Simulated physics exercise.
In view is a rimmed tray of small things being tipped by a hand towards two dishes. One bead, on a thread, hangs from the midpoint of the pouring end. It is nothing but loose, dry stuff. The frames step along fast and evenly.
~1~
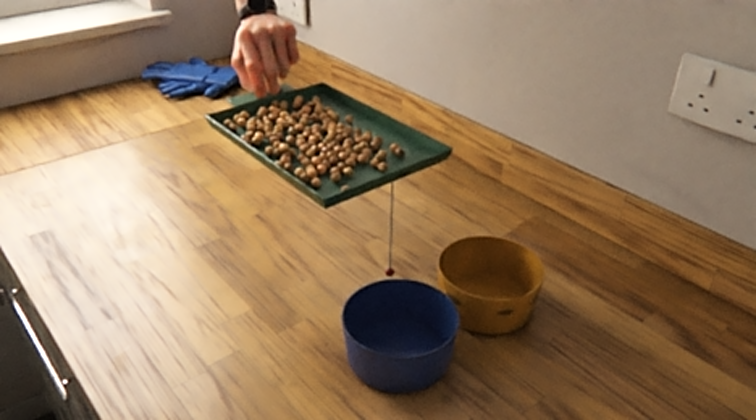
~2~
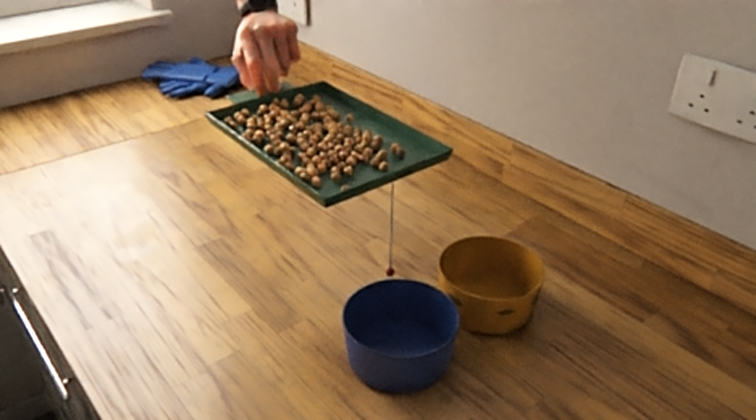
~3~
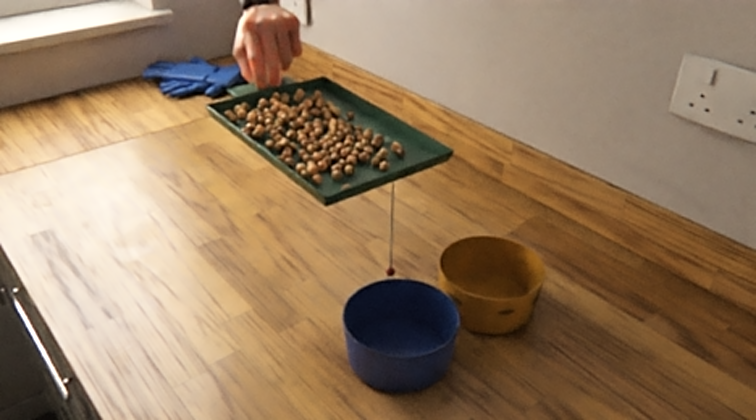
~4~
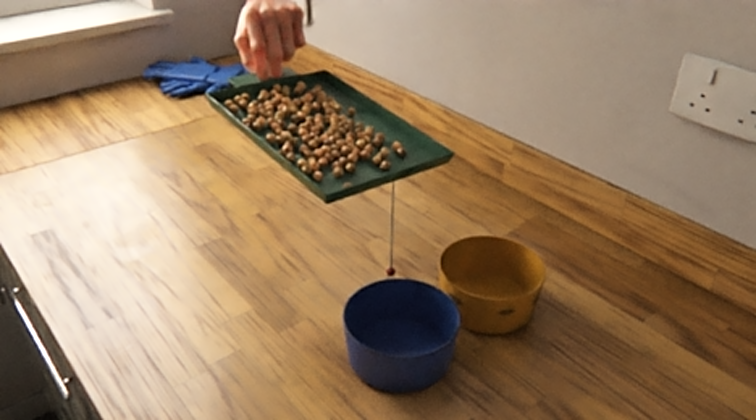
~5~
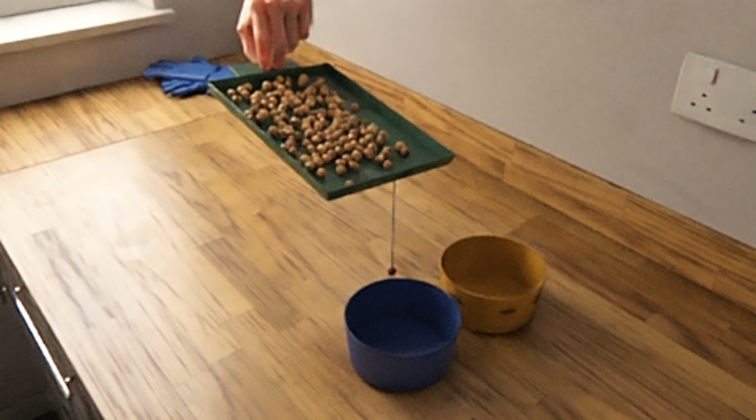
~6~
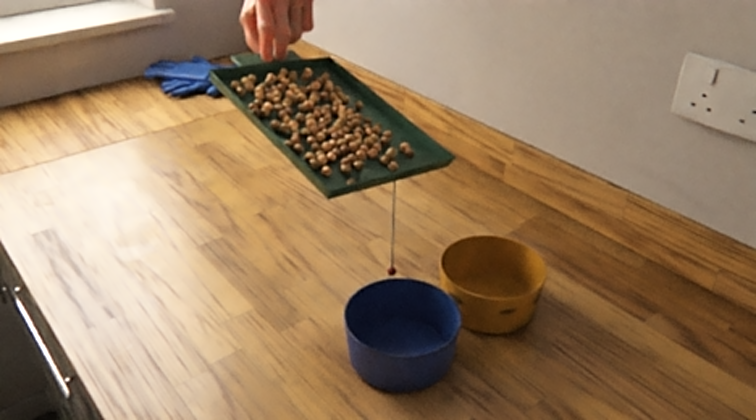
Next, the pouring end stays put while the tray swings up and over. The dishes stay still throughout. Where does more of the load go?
Looks to me like the dish on the right ends up with more.
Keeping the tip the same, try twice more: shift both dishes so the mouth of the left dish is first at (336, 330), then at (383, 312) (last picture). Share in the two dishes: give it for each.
It would be roughly 80 per cent for the first and roughly 100 per cent for the second.
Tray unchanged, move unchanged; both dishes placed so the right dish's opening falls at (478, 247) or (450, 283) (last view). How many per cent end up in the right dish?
In order: 70 percent and 80 percent.
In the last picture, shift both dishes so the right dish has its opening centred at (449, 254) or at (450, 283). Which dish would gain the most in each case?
The dish to the right, then the dish to the right.
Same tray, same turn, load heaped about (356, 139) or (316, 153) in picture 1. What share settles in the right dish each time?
Close to 70 %, followed by close to 60 %.
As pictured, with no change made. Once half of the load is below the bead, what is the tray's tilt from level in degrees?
About 75° of tilt.
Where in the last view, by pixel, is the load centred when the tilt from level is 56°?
Centre estimate: (422, 151).
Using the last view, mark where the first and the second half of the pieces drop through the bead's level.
About (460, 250) to begin with, then about (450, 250).
Soon after the last picture, tray tipped steeply; most on the tray; a small part in the right dish; a stray few outside both; a small part in the air.
A little later, tray tipped right over; a stray few on the tray; a stray few in the left dish; about two thirds in the right dish; about a quarter outside both; a small part in the air.
Later still, tray tipped past a quarter turn; a small part in the left dish; most in the right dish; about a quarter outside both.
By the end, tray tipped past a quarter turn; a small part in the left dish; most in the right dish; about a quarter outside both.
